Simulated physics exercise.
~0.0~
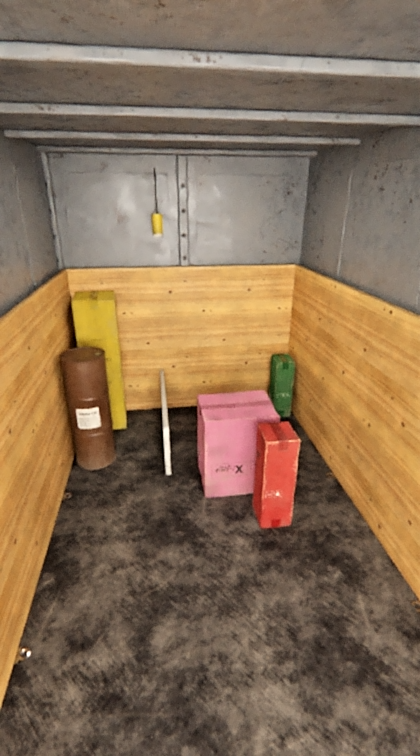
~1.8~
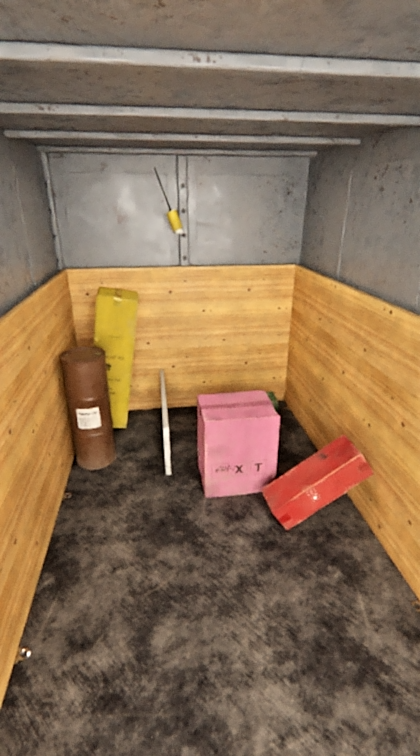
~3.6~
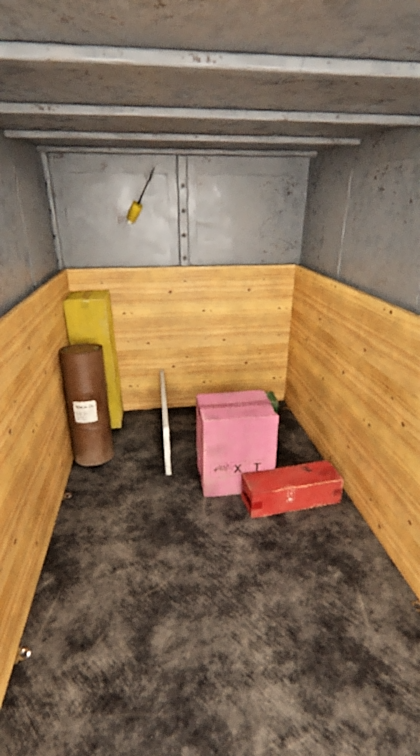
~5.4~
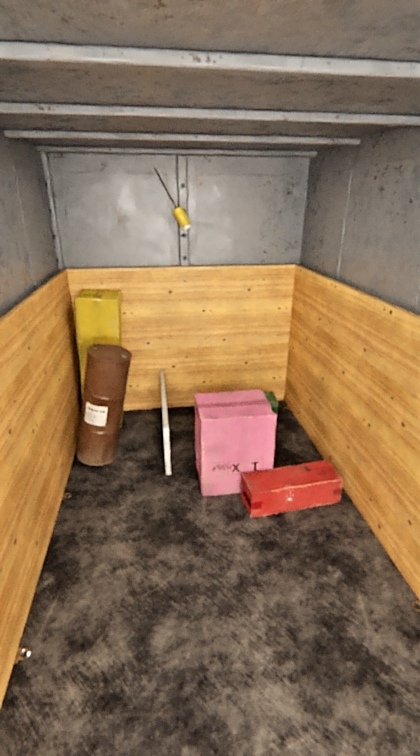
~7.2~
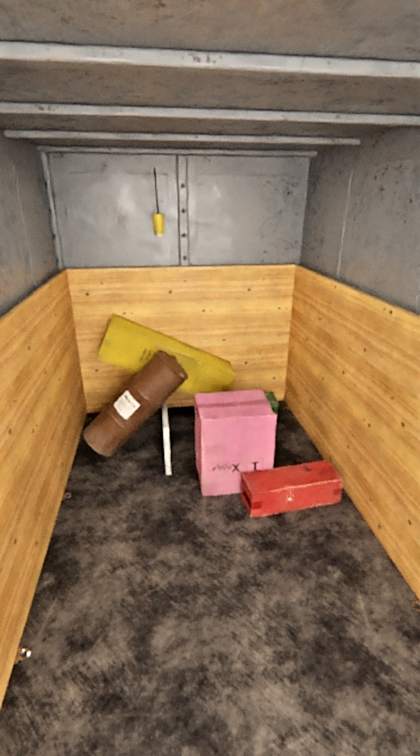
At the start, a brown drum, a yellow box, a pink box, a red box and a green box stand in the wood-lined load bay of a van, with a lamp hanging above a low white board. The yellow box leans, the red box tips right, and the green box topples behind the pink one as the lamp swings. The yellow box rights itself while the red one drops onto its side. Next the drum leans right. Finally the yellow box lies tipped over behind the slanting drum near the board, with the pink box still upright.
